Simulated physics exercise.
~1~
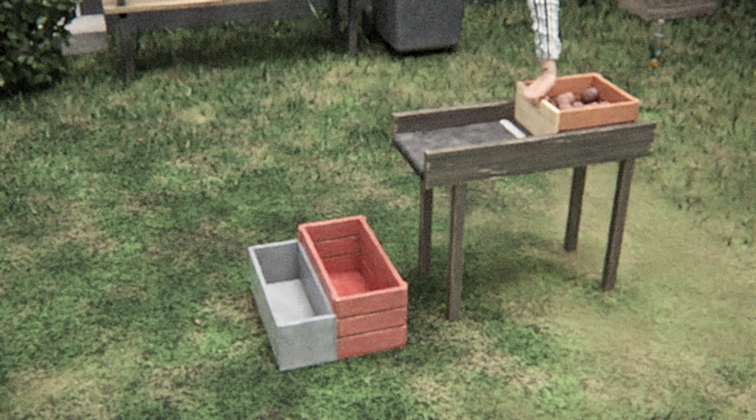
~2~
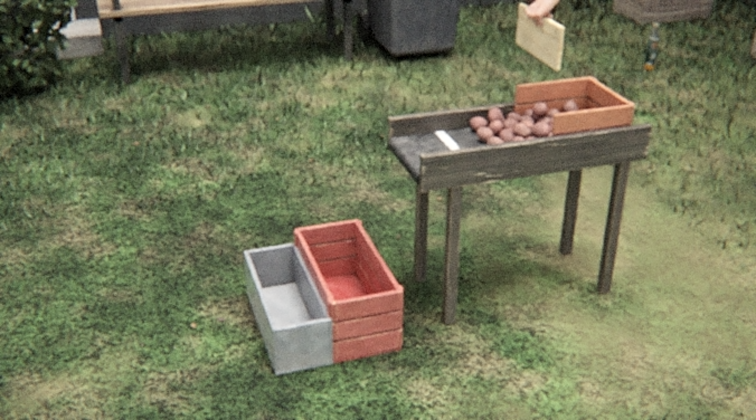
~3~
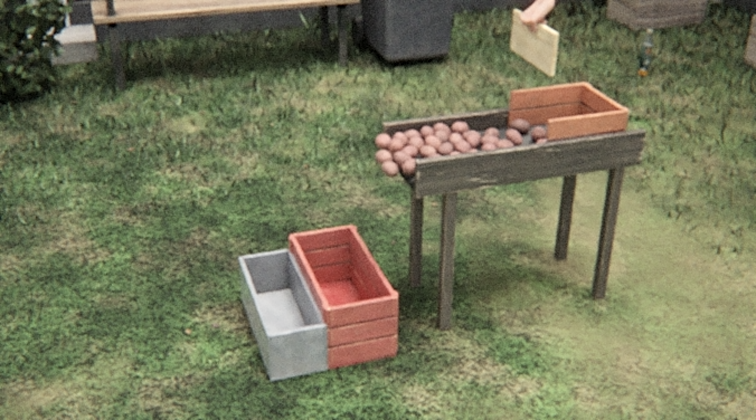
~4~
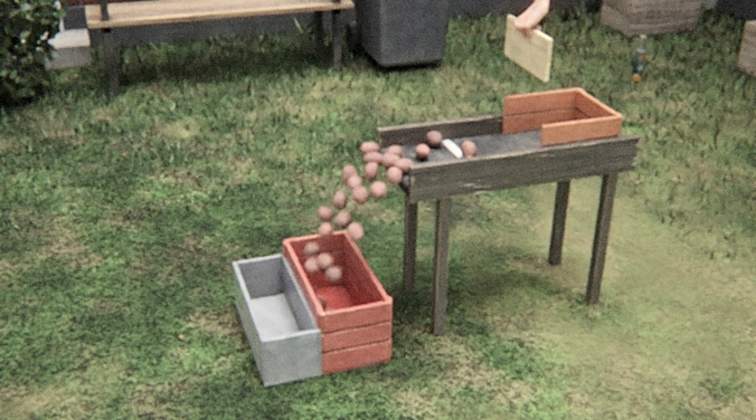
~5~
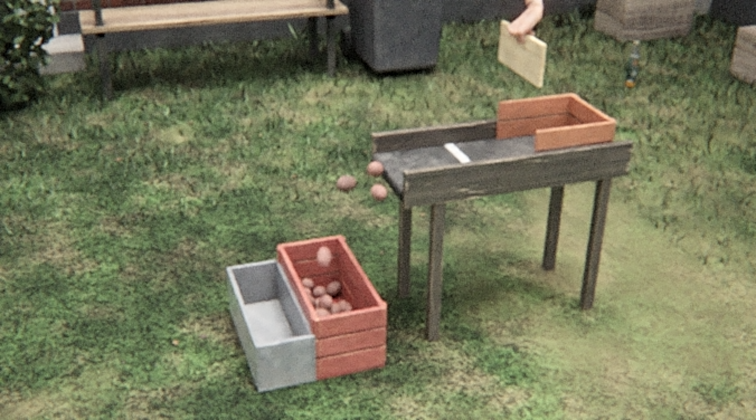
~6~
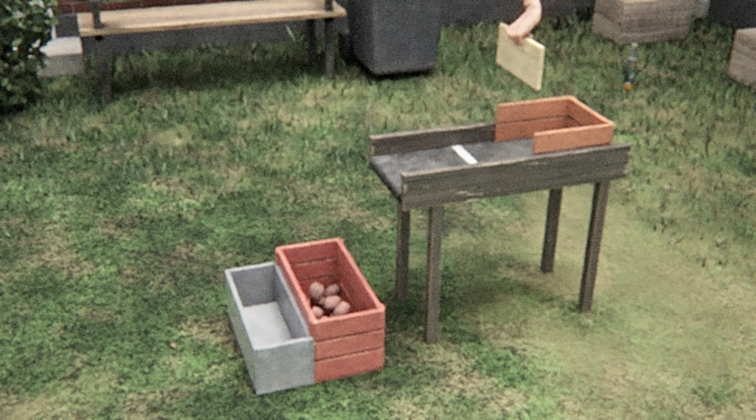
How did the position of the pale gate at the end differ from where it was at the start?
At the start the gate stood closed against the left end of the orange pen, and at the end a hand was holding it up in the air above the pen, leaving that end open.
